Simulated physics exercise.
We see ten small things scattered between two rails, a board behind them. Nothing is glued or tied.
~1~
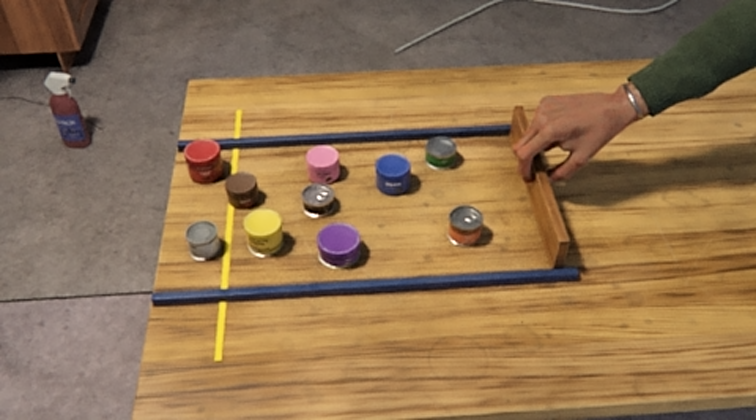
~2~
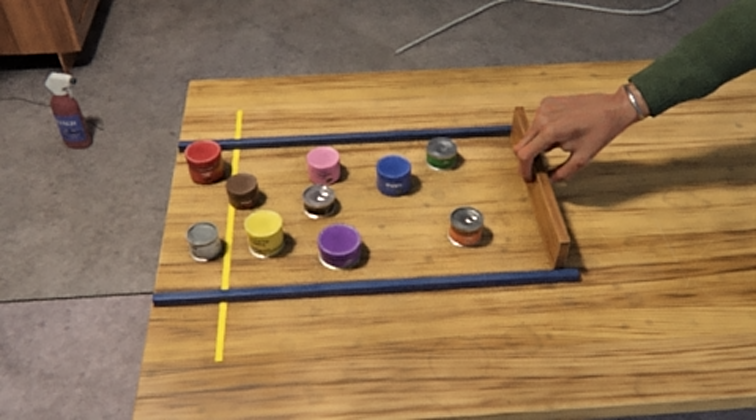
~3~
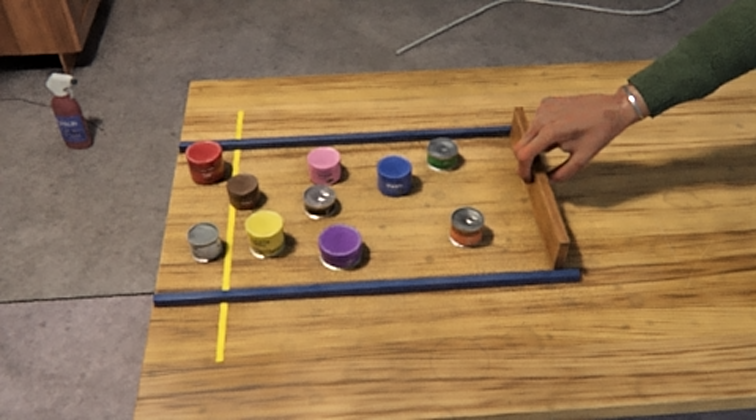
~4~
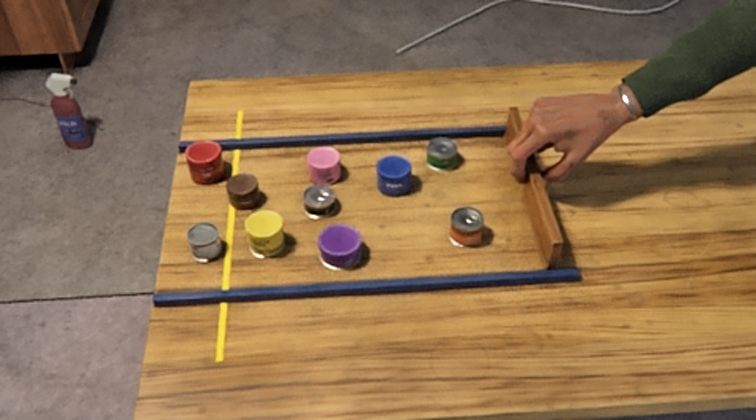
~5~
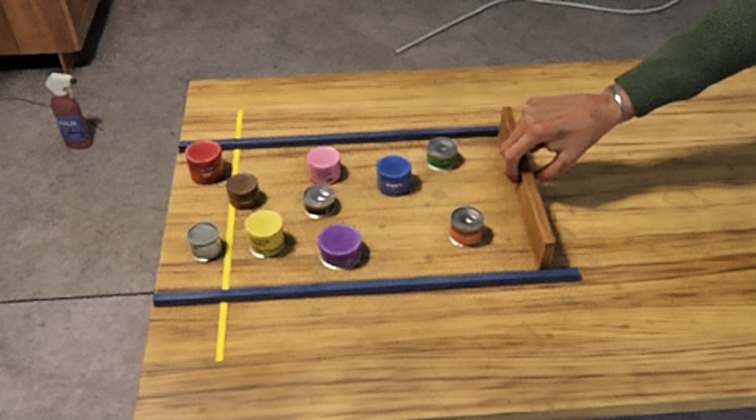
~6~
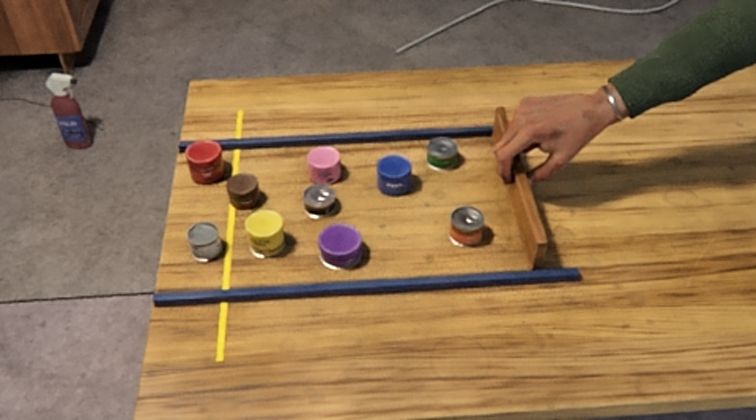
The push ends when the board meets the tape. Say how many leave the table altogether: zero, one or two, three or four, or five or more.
Outcome: The number that fall off is one or two.
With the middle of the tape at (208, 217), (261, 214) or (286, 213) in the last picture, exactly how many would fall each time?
The counts: 5, 0 and 0.
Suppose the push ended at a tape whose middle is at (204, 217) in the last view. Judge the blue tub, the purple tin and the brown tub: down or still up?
The blue tub does not fall, the purple tin stays on, the brown tub falls.
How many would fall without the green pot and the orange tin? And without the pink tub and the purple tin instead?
0 in the first case, 1 in the second.
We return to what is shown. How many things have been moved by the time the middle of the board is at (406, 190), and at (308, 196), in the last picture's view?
At the one place 3, at the other 7.
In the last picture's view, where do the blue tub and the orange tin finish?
First (215, 185), then (211, 240).
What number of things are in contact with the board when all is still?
5 of them.
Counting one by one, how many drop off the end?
Fallen: 2.
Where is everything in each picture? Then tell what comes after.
The first frame shows red tub (204, 161); white tin (203, 241); brown tub (242, 191); board (536, 183); tape (230, 215).
The second frame shows white tin (204, 242); board (537, 183).
The third frame shows brown tub (244, 192); yellow pot (266, 234).
The fourth frame shows red tub (206, 163); purple tin (340, 247).
The fifth frame shows white tin (205, 242); blue tub (394, 176).
The sixth frame shows red tub (206, 163); white tin (205, 242); brown tub (243, 191); board (517, 184); tape (232, 216).
Soon after, none off yet; red tub at rest near (206, 163); white tin at rest near (205, 242); brown tub at rest near (243, 191).
Then, none off yet; red tub at rest near (206, 163); white tin moving near (196, 242); brown tub moving near (234, 193).
By the end, the number that fall off is one or two; fallen, white tin and red tub.
